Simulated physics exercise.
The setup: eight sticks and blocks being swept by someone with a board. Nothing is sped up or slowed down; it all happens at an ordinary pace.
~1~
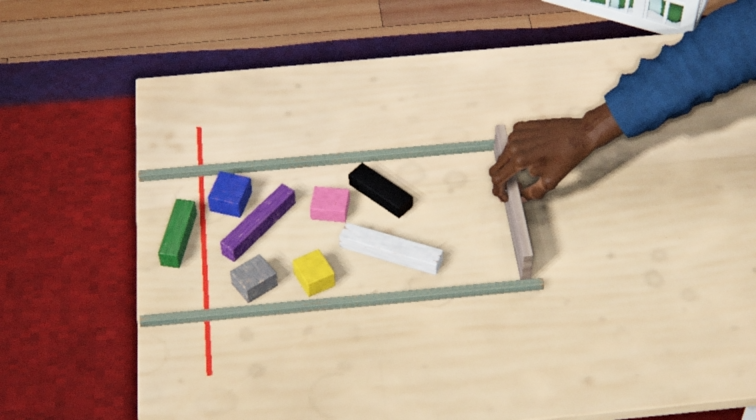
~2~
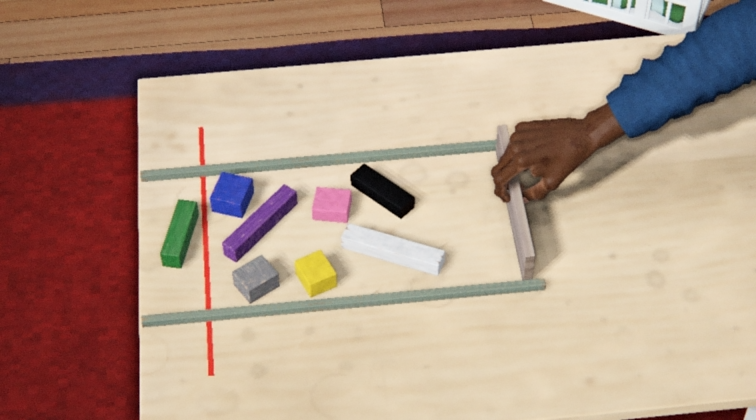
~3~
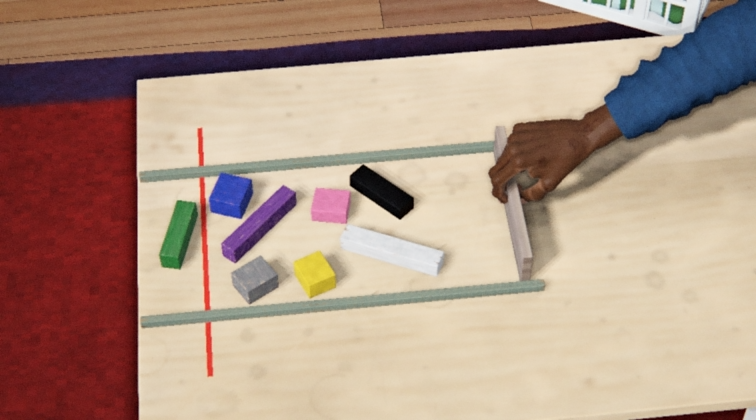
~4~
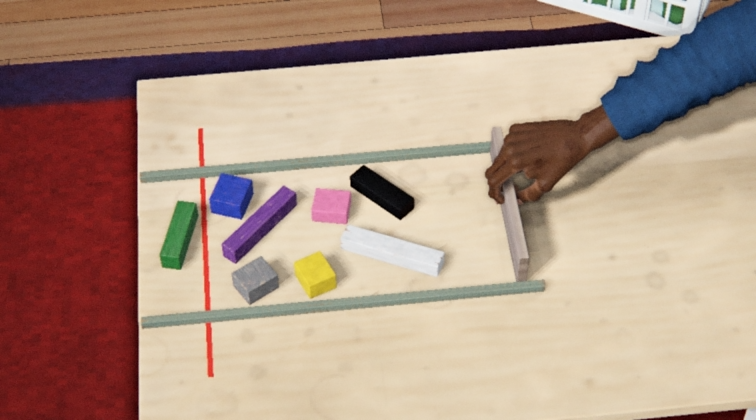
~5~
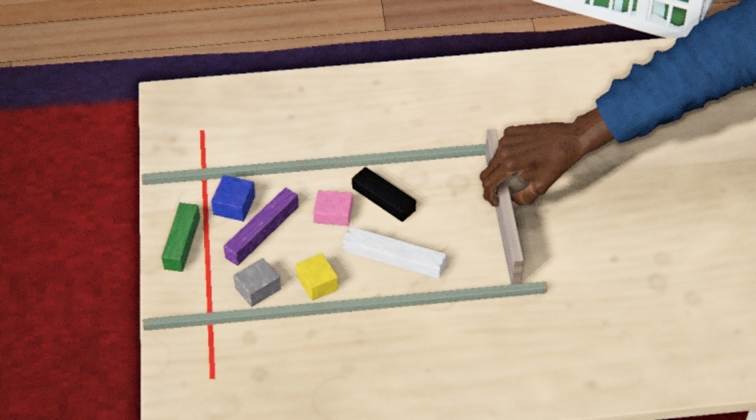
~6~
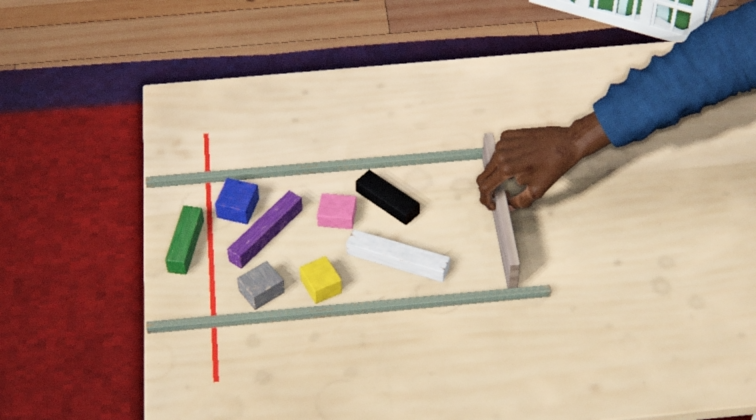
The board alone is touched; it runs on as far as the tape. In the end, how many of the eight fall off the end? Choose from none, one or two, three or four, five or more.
Final count: Three or four.
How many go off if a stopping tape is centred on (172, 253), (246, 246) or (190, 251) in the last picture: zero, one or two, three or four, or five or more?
Number fallen at each tape, in order - five or over, either one or two, 3 or 4.
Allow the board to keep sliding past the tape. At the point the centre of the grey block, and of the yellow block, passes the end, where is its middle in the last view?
(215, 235) and (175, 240), more or less.
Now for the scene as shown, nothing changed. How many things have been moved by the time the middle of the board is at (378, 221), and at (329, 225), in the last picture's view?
First 3, after that 7.
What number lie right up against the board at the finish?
It touches 2.
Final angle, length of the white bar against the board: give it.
About 40°.
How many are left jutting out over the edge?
That'd be 1.
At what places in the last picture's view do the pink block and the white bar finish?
Middles: Around (170, 223) and around (169, 262).
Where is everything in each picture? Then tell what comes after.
In the first picture, green bar (178, 233); blue block (230, 194); grey block (254, 279); board (513, 201); tape (204, 243).
In the second picture, blue block (232, 195); purple bar (261, 223).
In the third picture, grey block (255, 280); white bar (392, 250).
In the fourth picture, green bar (179, 235); pink block (331, 206).
In the fifth picture, blue block (233, 198); board (503, 206).
In the sixth picture, green bar (185, 240); blue block (237, 201); grey block (261, 285); board (500, 210); tape (211, 249).
Soon after, none off yet; green bar at rest near (185, 240); blue block at rest near (237, 201); grey block at rest near (261, 285).
Then, none off yet; green bar at rest near (185, 240); blue block moving near (234, 200); grey block at rest near (260, 285).
Further on, none off yet; green bar moved a little near (145, 237); blue block moved well along near (170, 198); grey block moved well along near (189, 298).
By the end, the number that fall off is three or four; fallen, purple bar, grey block, blue block and green bar.
